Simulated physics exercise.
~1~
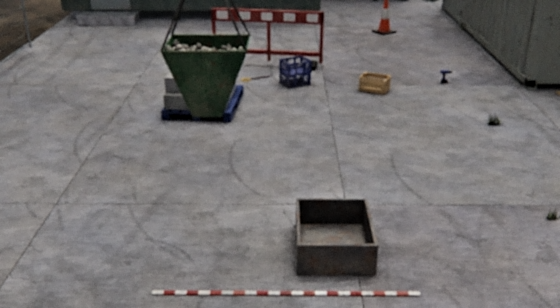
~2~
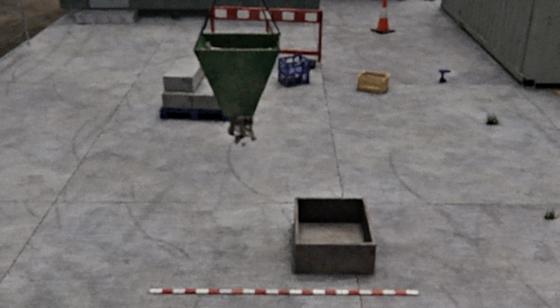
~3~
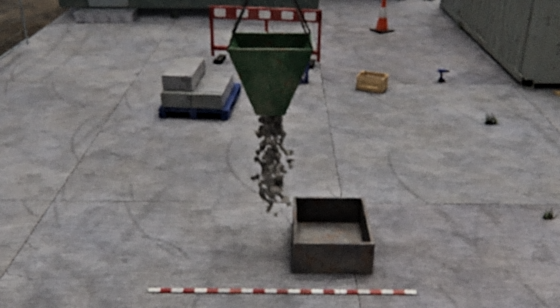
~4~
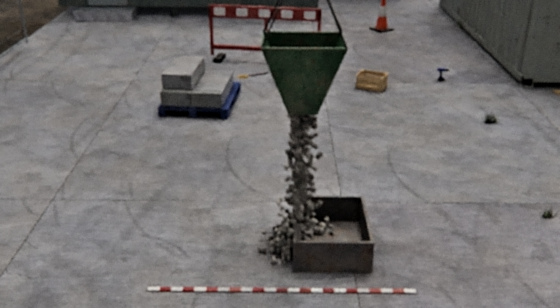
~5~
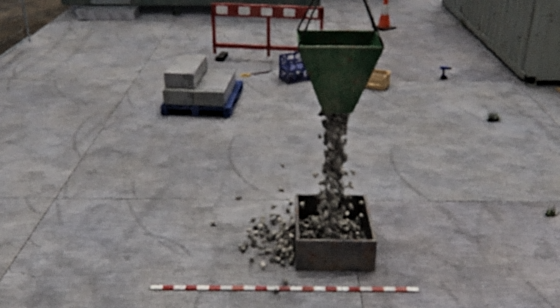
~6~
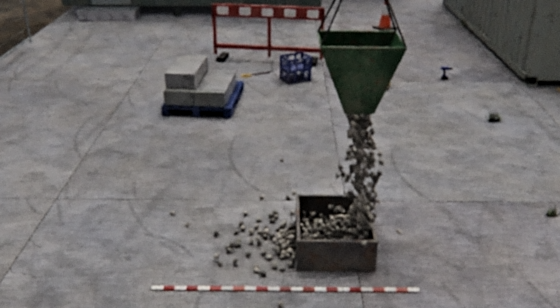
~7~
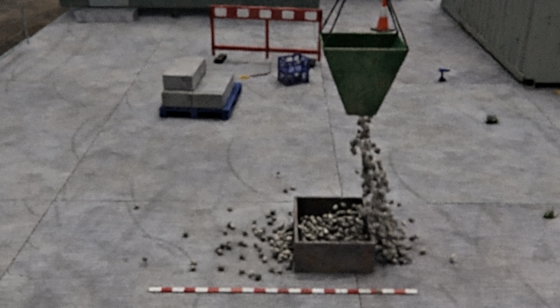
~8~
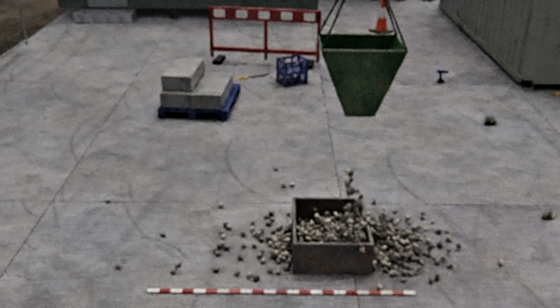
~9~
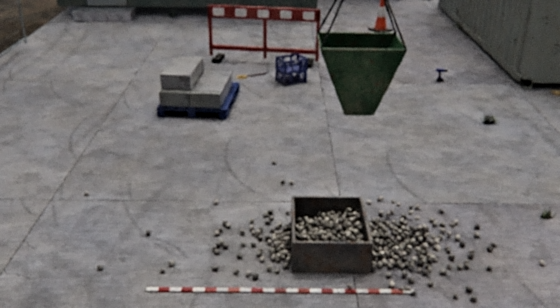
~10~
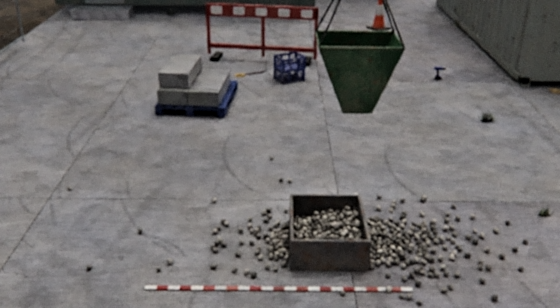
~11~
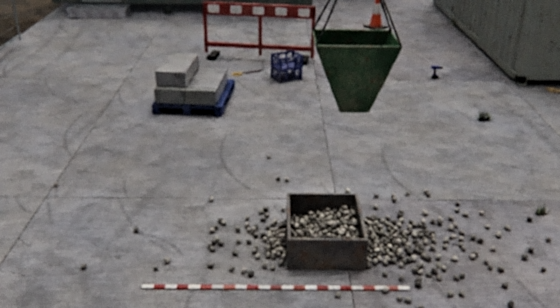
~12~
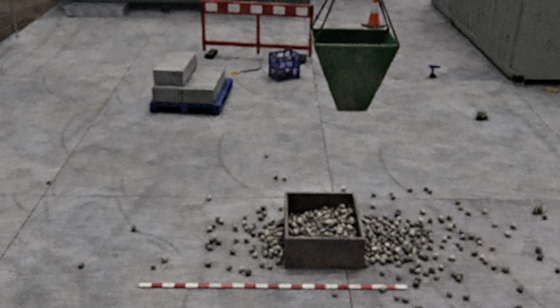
On a concrete yard, a rightward-moving green skip drops stones that end in and around a bin.
